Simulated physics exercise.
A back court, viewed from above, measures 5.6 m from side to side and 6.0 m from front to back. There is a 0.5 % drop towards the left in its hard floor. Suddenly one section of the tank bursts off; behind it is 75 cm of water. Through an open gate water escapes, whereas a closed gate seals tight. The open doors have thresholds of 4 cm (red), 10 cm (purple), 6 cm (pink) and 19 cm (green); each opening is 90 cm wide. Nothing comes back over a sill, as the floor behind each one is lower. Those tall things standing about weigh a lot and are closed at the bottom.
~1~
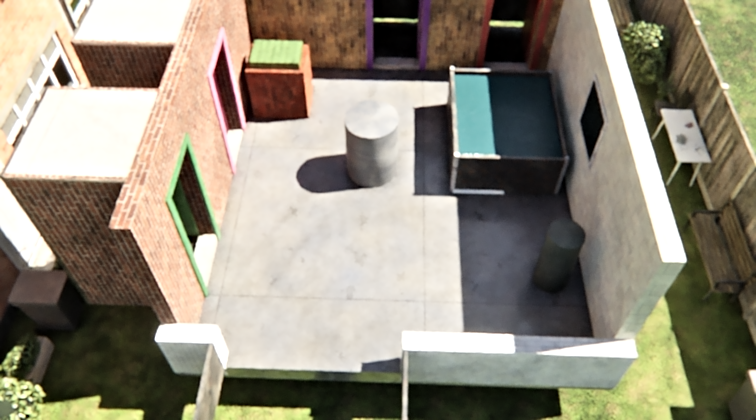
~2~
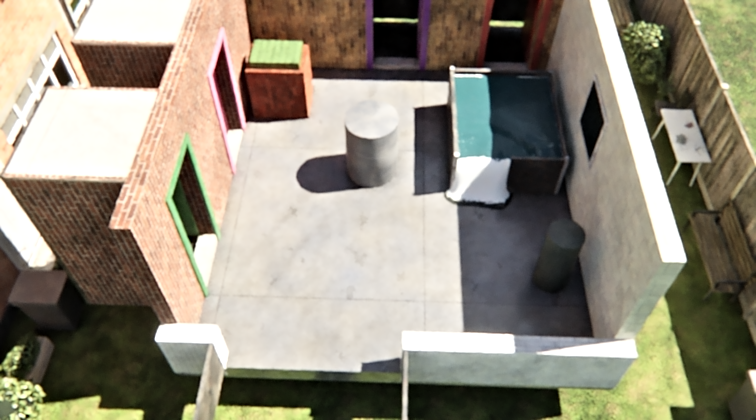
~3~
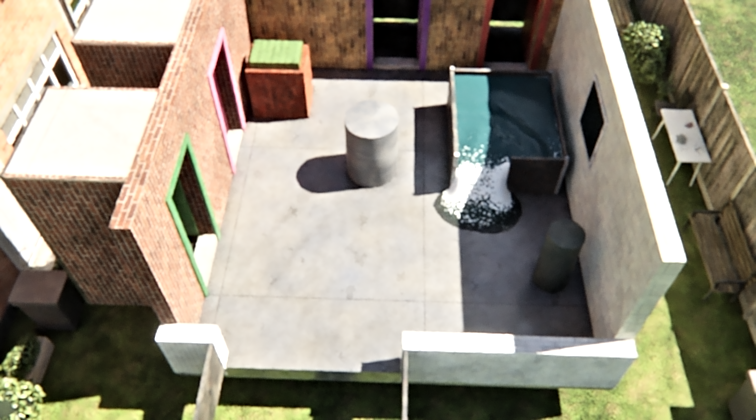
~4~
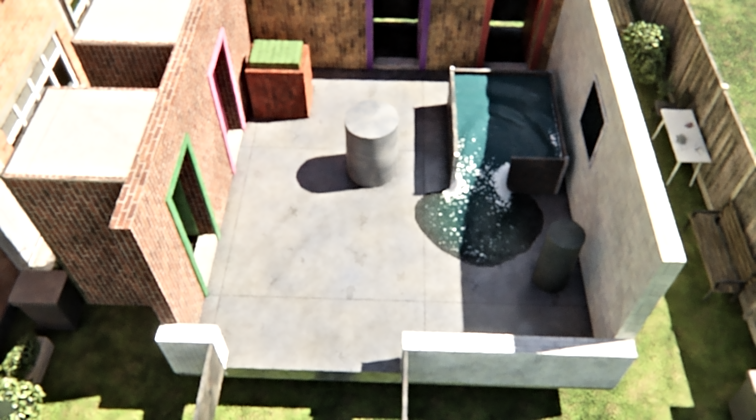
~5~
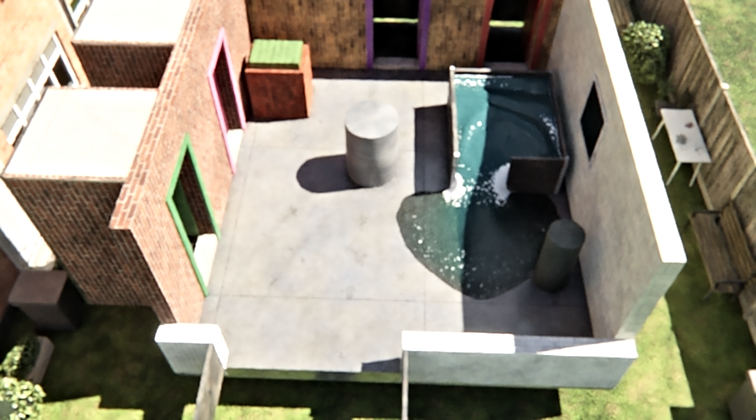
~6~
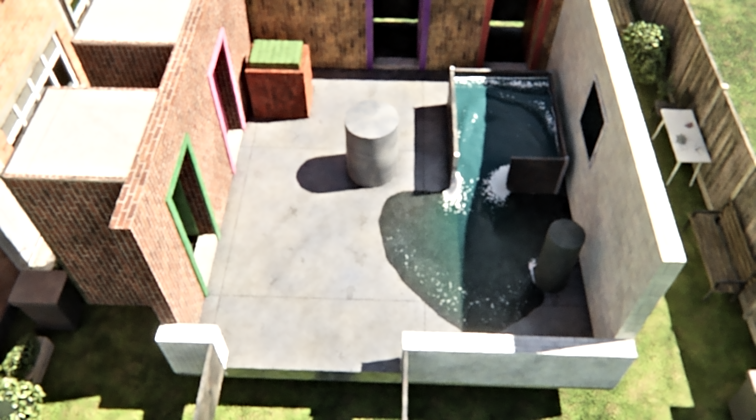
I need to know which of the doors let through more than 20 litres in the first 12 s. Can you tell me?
As I see it, the red door remains within the limit, the purple door remains within the limit, the pink door remains within the limit, the green door remains within the limit.
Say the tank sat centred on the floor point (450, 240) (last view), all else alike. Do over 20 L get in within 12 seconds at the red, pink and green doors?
For the red door, the amount is too high; for the pink door, the amount is acceptable; for the green door, the amount is acceptable.
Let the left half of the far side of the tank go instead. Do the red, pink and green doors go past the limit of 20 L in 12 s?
Red exceeds; pink falls short; green falls short.
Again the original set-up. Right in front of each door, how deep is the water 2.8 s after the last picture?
Depths in cm: Red 0, purple 0, pink 0, green 4.
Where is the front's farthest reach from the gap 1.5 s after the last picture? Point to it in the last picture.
(219, 350).
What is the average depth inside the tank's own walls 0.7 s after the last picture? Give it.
Roughly 51 centimetres.
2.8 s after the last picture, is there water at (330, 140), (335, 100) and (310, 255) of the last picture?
Untouched, untouched, soaked.
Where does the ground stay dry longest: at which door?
It's the purple door that comes last.
Then, 0.7 s after the last picture water covers 35 % of the floor and is deepest (38 cm) near (469, 196); red door not reached, purple door not reached, pink door not reached, green door not reached.
Then, 1.5 s after the last picture water covers 45 % of the floor and is deepest (38 cm) near (598, 363); red door not reached, purple door not reached, pink door not reached, green door not reached.
Then, 2.8 s after the last picture water covers 45 % of the floor and is deepest (23 cm) near (469, 196); red door not reached, purple door not reached, pink door not reached, green door 4 cm at the sill, 0 L in.
Then, 6.3 s after the last picture water covers 75 % of the floor and is deepest (14 cm) near (466, 358); red door 4 cm at the sill, 2 L in, purple door not reached, pink door 3 cm at the sill, 0 L in, green door 12 cm at the sill, 0 L in.
Then, 11.3 s after the last picture water covers 95 % of the floor and is deepest (8 cm) near (243, 136); red door 3 cm at the sill, 4 L in, purple door 5 cm at the sill, 0 L in, pink door 7 cm at the sill, 5 L in, green door 7 cm at the sill, 0 L in.
